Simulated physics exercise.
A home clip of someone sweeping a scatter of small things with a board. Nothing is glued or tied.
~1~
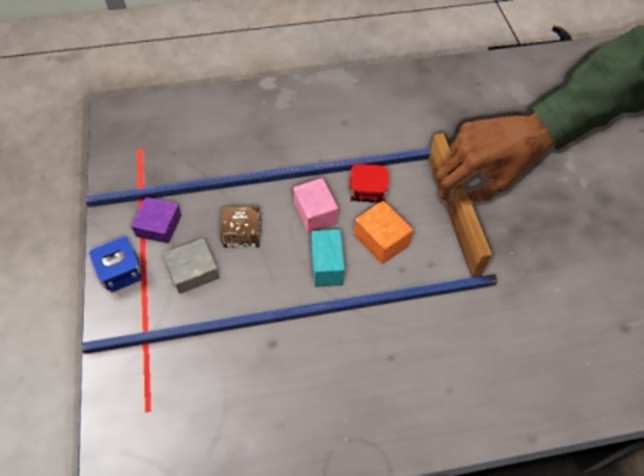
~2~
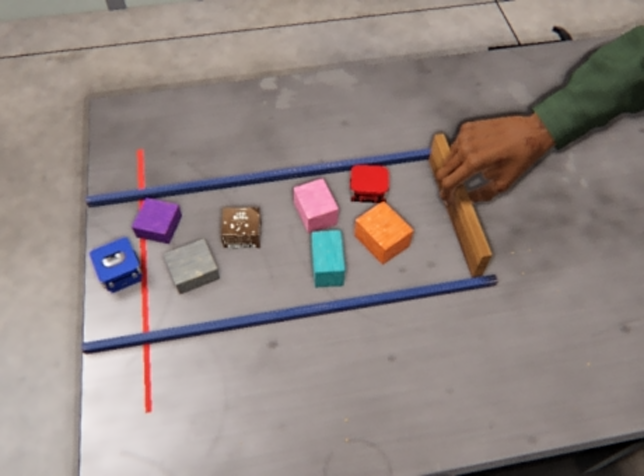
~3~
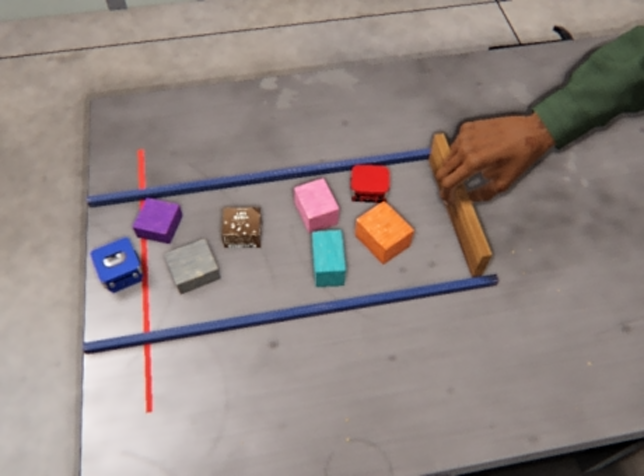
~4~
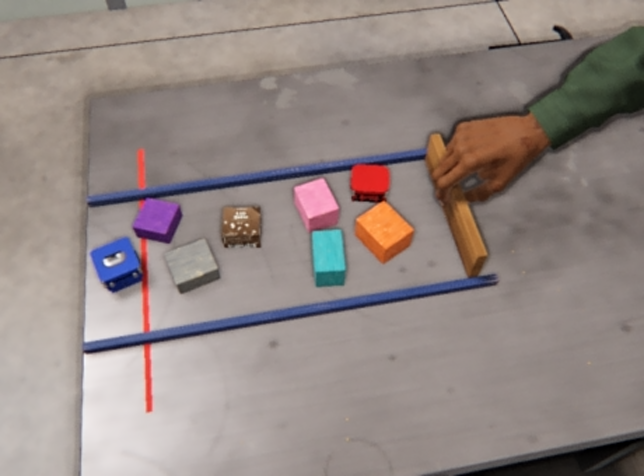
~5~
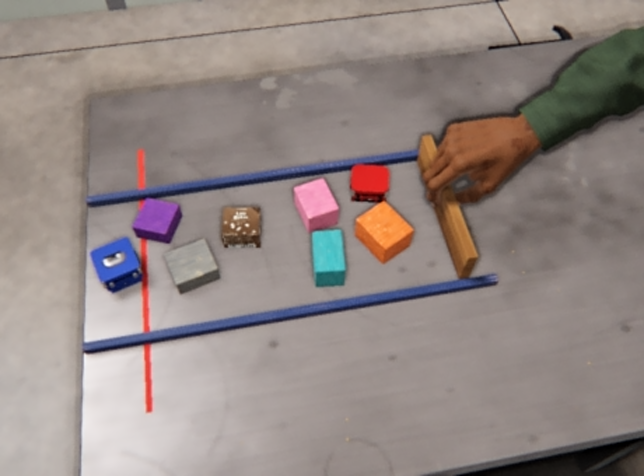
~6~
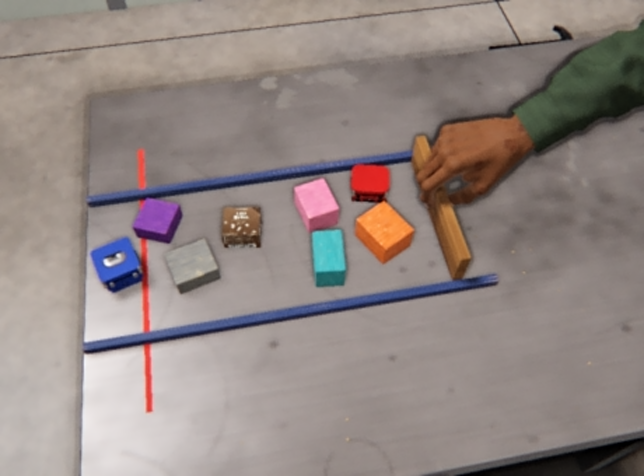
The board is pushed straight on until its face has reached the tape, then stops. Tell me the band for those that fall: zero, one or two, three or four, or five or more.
Here the number that fall off is three or four.
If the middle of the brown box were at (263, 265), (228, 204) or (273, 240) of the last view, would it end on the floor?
In turn it is lost; tumbles off; stays on.
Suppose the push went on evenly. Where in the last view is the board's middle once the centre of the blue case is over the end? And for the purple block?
Its middle is around (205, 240) and around (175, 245).
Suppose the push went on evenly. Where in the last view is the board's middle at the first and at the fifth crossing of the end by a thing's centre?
Near (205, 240) and (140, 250).
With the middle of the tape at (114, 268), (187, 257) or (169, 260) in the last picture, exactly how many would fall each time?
Try by try, 5, 1 and 3.
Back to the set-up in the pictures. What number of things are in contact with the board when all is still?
It touches 3.
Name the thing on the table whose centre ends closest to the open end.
The pink block.
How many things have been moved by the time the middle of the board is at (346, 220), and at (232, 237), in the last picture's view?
At the one place 4, at the other 8.
A little later, none off yet; blue case at rest near (118, 266); purple block at rest near (158, 221); grey block at rest near (193, 266).
Next, none off yet; blue case at rest near (118, 266); purple block shifted a little near (143, 220); grey block shifted about its own width near (162, 282).
Later still, none off yet; blue case tilted well over near (65, 296); purple block shifted well along near (94, 219); grey block shifted about its own width near (126, 291).
When it is over, the number that fall off is three or four; down, brown box, grey block, purple block and blue case.
